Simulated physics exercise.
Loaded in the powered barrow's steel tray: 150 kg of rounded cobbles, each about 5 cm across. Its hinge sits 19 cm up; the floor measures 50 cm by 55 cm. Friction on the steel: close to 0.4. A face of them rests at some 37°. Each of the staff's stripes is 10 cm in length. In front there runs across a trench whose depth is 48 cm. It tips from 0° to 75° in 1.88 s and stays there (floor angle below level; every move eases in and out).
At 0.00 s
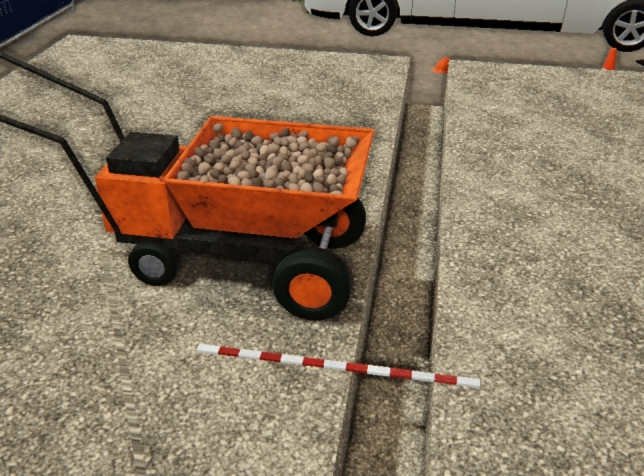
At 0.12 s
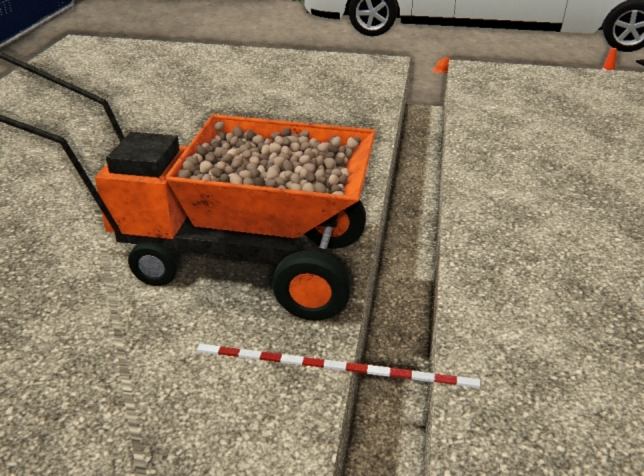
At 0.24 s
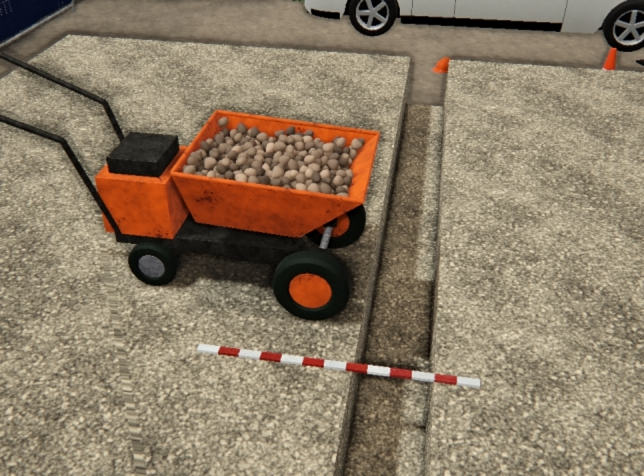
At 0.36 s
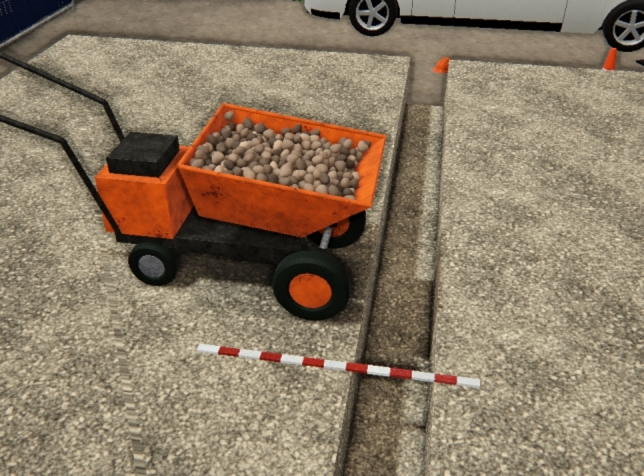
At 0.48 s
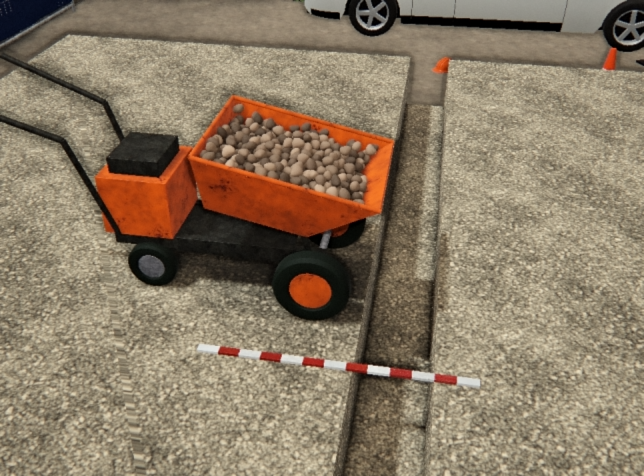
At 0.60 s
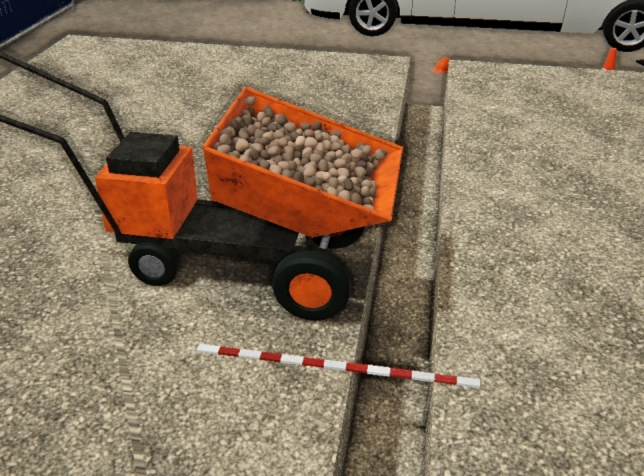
On a gravel surface beside a narrow trench, the orange tray of a powered barrow loaded with round stones tilting forward to the right.
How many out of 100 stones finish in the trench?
About 20 of them.
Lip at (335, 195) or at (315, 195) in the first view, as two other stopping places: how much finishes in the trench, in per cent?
I'd expect close to 40 per cent at the first and 70 per cent at the second.
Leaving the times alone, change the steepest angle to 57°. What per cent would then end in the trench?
It would be near 30 per cent.
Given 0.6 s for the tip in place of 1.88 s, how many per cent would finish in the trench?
Something close to 10 per cent.
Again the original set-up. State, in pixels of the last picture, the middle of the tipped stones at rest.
(483, 294).
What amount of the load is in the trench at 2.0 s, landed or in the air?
5 per cent, give or take.
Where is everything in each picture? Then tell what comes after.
The tray is at 0°, its lip at (356, 199); the top of the load is at (290, 148), in the first frame.
The tray is at 1°, its lip at (358, 199); the top of the load is at (292, 148); the stones move at 0.1 m/s on average, in the second frame.
The tray is at 3°, its lip at (363, 202); the top of the load is at (279, 148); the stones move at 0.2 m/s on average, in the third frame.
Lip at (371, 206), floor tilted 7°, highest stones at (245, 138); the stones move at 0.3 m/s on average, in the fourth frame.
The tray is at 12°, its lip at (380, 212); the top of the load is at (246, 129); the stones move at 0.4 m/s on average, in the fifth frame.
Lip at (391, 219), floor tilted 18°, highest stones at (246, 119); the stones move at 0.5 m/s on average, in the sixth frame.
After 1.4 s the floor is at 63°; 95 % in the tray, 1 % in the trench, 4 % past the trench; the foremost stones are at (466, 294).
After 2.0 s the floor is at 75°; 26 % in the tray, 5 % in the trench, 69 % past the trench; the foremost stones are at (607, 309).
After 2.3 s the floor is at 75°; 9 % in the tray, 11 % in the trench, 80 % past the trench; the foremost stones are past the picture's edge.
After 4.3 s the floor is at 75°; 3 % in the tray, 20 % in the trench, 77 % past the trench; the foremost stones are past the picture's edge.
